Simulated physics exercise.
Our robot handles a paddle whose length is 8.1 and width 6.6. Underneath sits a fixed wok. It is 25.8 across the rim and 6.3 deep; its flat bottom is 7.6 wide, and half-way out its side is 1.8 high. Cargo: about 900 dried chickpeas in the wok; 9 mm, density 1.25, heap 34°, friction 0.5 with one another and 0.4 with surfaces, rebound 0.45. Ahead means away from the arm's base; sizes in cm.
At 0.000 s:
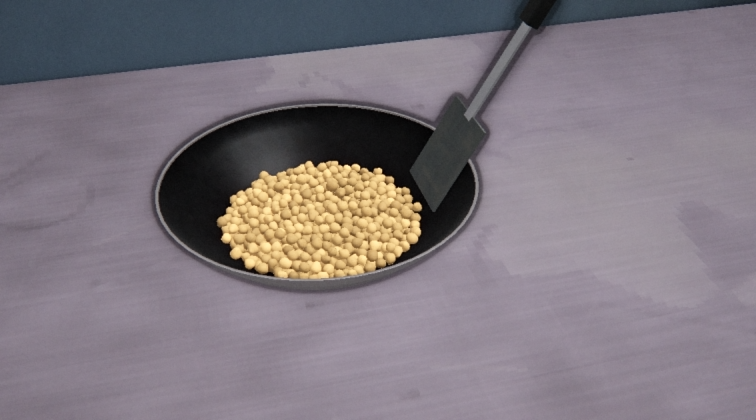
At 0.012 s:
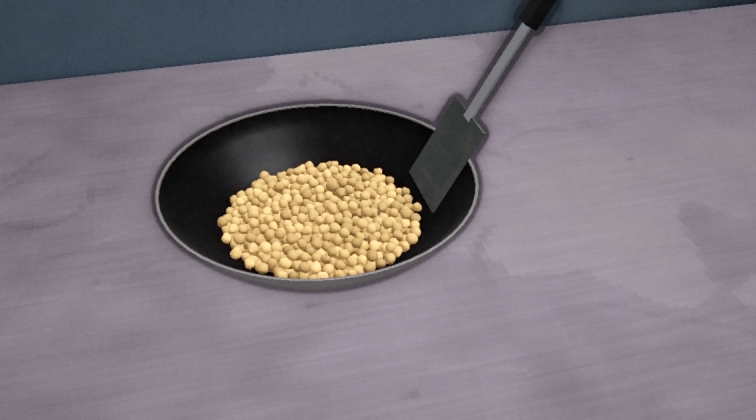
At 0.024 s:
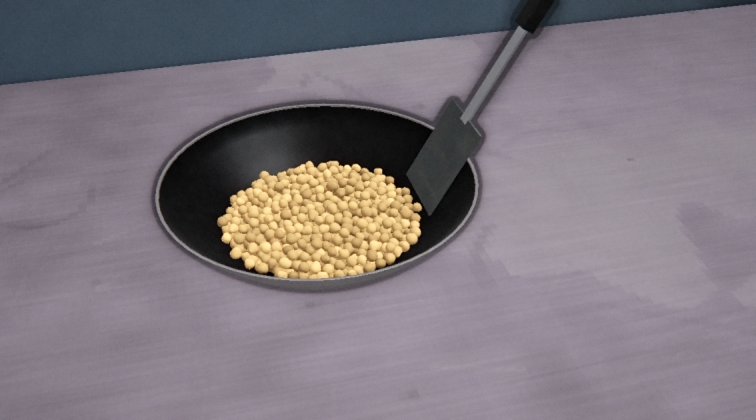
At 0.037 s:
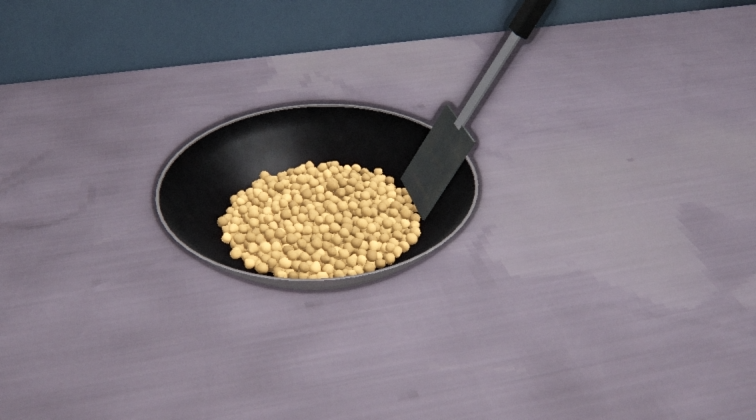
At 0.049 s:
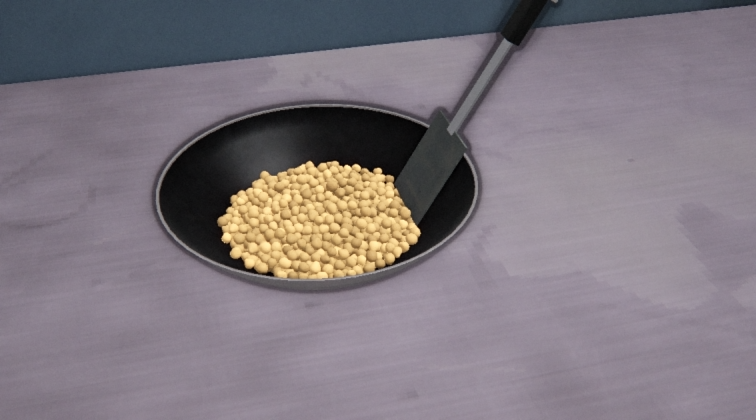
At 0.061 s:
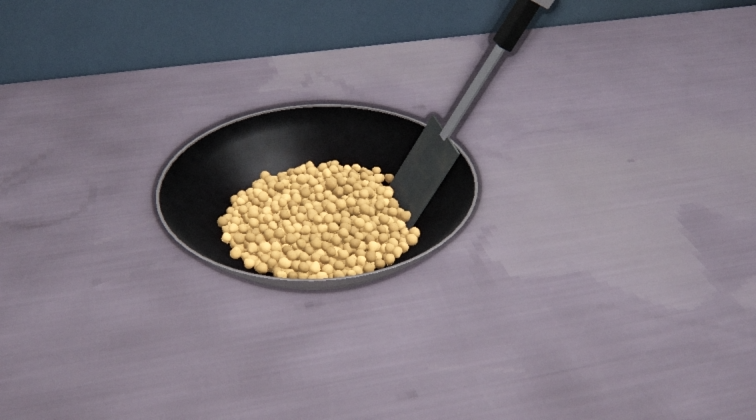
On a pale purplish-grey surface before a blue wall, a black wok holds a heap of dried chickpeas, with a dark paddle tilted at its right side. The paddle barely shifts at first, then slides slightly left and down against the heap's right edge, nudging a few chickpeas.
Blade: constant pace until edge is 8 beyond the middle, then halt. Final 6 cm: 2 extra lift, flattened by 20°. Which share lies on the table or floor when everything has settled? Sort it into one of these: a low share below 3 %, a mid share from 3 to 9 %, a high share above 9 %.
A mid share, from 3 to 9 %.
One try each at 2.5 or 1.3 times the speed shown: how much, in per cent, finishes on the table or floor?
I'd expect close to 35 and then close to 15 percent.
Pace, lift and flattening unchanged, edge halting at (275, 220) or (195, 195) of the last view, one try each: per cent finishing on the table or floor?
Close to 0 and close to 25 per cent, respectively.
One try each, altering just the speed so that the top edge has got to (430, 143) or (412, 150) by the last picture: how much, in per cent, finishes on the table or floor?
That comes to some 25 and some 40 percent, in that order.
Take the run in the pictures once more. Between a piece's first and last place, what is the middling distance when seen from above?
About 4 centimetres.
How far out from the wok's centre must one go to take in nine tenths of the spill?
That works out to near 25 cm.
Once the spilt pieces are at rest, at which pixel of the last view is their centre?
Roughly (121, 266).
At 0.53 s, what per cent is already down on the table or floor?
Around 4 percent.
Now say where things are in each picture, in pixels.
Paddle top edge at (471, 114), sloping 60°; upper third of the load around (319, 209), from x 220 to 415, top at y 165; 900 in the wok, in the first frame.
Paddle top edge at (470, 114), sloping 60°; upper third of the load around (319, 209), from x 220 to 415, top at y 165, in the second frame.
Paddle top edge at (467, 117), sloping 60°; upper third of the load around (319, 209), from x 220 to 415, top at y 165, in the third frame.
Paddle top edge at (461, 122), sloping 60°; upper third of the load around (319, 209), from x 220 to 415, top at y 165, in the fourth frame.
Paddle top edge at (453, 128), sloping 60°; upper third of the load around (319, 209), from x 220 to 415, top at y 165, in the fifth frame.
Paddle top edge at (446, 134), sloping 60°; upper third of the load around (318, 209), from x 220 to 415, top at y 165; 900 in the wok, in the sixth frame.
After 0.17 s, sloping 60°, highest piece 5 above the table; 900 in the wok.
After 0.28 s, sloping 53°, highest piece 7 above the table; 900 in the wok.
After 0.53 s, sloping 40°, highest piece 8 above the table; 850 in the wok, 43 on the table or floor, 7 on the blade or in flight.
After 1.58 s, sloping 40°, highest piece 8 above the table; 848 in the wok, 52 on the table or floor.
At rest, 848 in the wok, 52 on the table or floor. That is 6 % on the table or floor.
